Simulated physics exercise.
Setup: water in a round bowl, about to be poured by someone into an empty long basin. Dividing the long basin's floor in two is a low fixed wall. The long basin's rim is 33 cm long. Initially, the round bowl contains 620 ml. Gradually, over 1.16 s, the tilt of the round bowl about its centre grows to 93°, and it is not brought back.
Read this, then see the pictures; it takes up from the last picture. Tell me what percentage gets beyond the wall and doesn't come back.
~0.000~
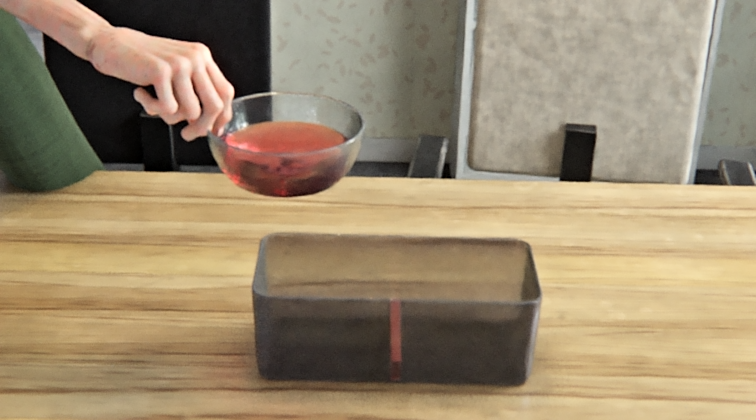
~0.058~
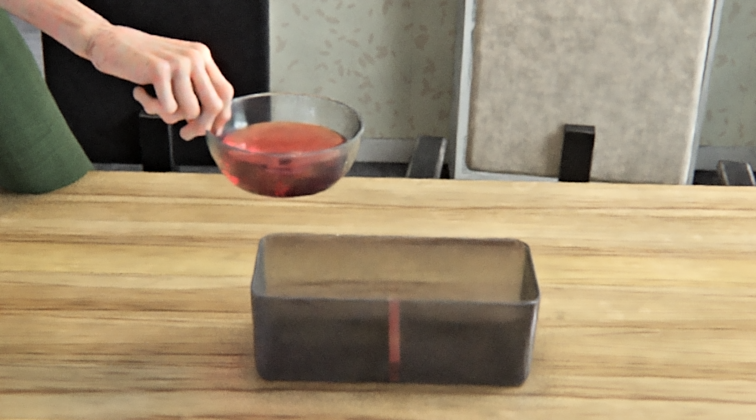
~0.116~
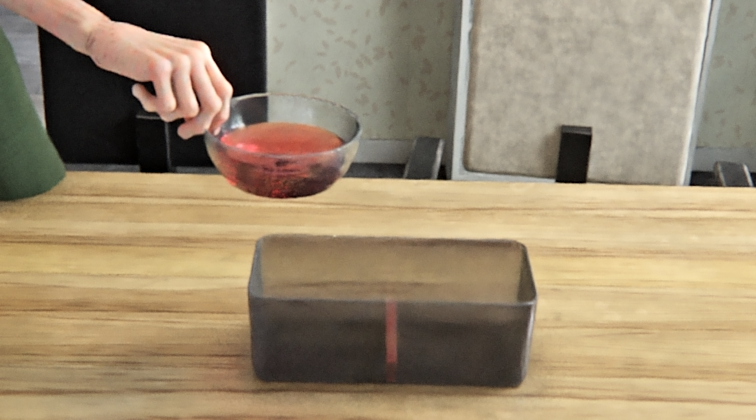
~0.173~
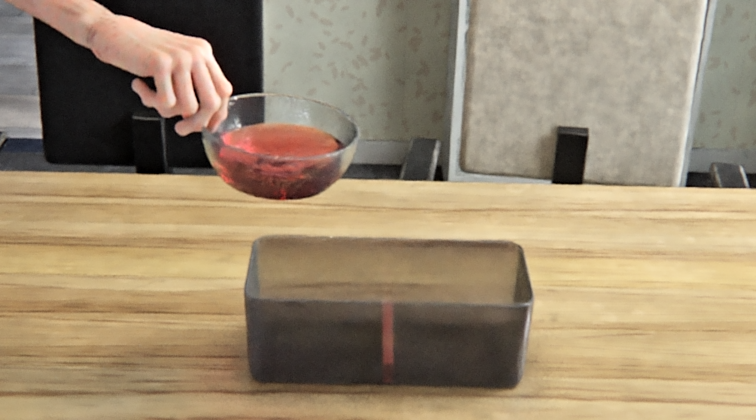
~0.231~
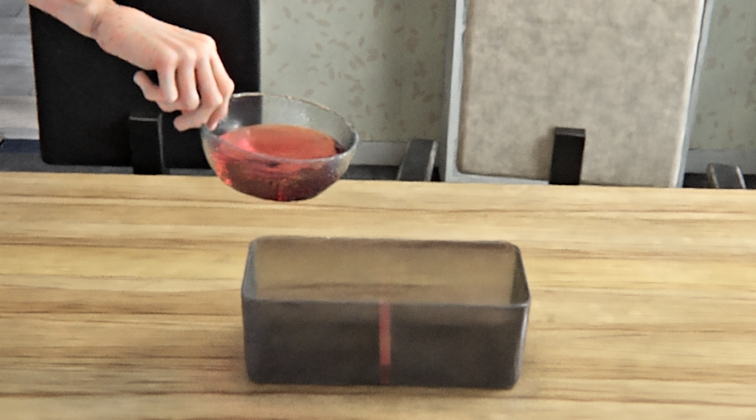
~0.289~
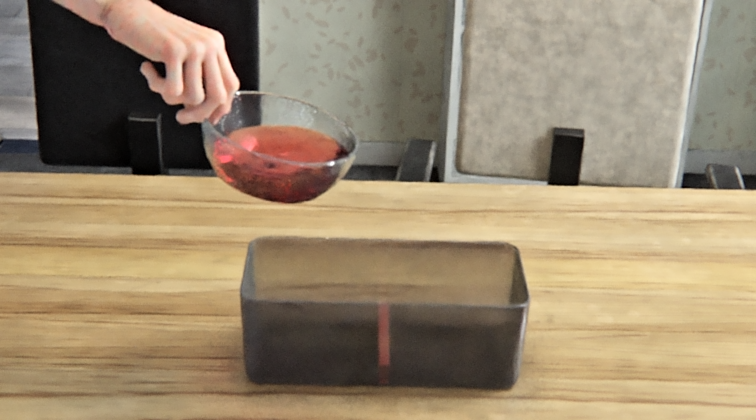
Around 60 % gets beyond the wall and stays.
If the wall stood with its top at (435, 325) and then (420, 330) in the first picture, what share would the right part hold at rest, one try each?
In order, 10 and 35 per cent.
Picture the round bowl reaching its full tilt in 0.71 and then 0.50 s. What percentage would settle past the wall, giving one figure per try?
The first try gives 55 percent and the second 50 percent.
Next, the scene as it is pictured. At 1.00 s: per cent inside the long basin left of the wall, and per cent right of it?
I'd put the left at some 22 and the right at some 60.
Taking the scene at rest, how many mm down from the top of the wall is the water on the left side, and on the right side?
Close to 18 mm left and close to 12 mm right.
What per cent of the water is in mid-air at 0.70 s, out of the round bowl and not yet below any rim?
About 32 per cent.
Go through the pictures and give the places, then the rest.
Tilt 0°; pouring edge (364, 126); surface from (217, 144) to (356, 147); the long basin's rim runs from (258, 265) to (535, 271); the wall's top is at (396, 329), in the first frame.
Tilt 1°; pouring edge (363, 127); surface from (216, 143) to (355, 148), in the second frame.
Tilt 2°; pouring edge (361, 130); surface from (214, 144) to (352, 149), in the third frame.
Tilt 5°; pouring edge (358, 134); surface from (212, 144) to (349, 152), in the fourth frame.
Tilt 9°; pouring edge (357, 140); surface from (211, 145) to (349, 153), in the fifth frame.
Tilt 14°; pouring edge (357, 147); surface from (212, 146) to (350, 153), in the sixth frame.
By 0.70 s the tilt is 61° and 57 per cent is still to pour, 3 is left of the wall and 8 right of it.
By 1.00 s the tilt is 89° and 7 per cent is still to pour, 23 is left of the wall and 59 right of it.
By 1.32 s the tilt is 93° and 0 per cent is still to pour, 36 is left of the wall and 63 right of it.
By 1.66 s the tilt is 93° and 0 per cent is still to pour, 40 is left of the wall and 60 right of it.
At rest 40 per cent lies left of the wall, 60 right of it and 1 outside.
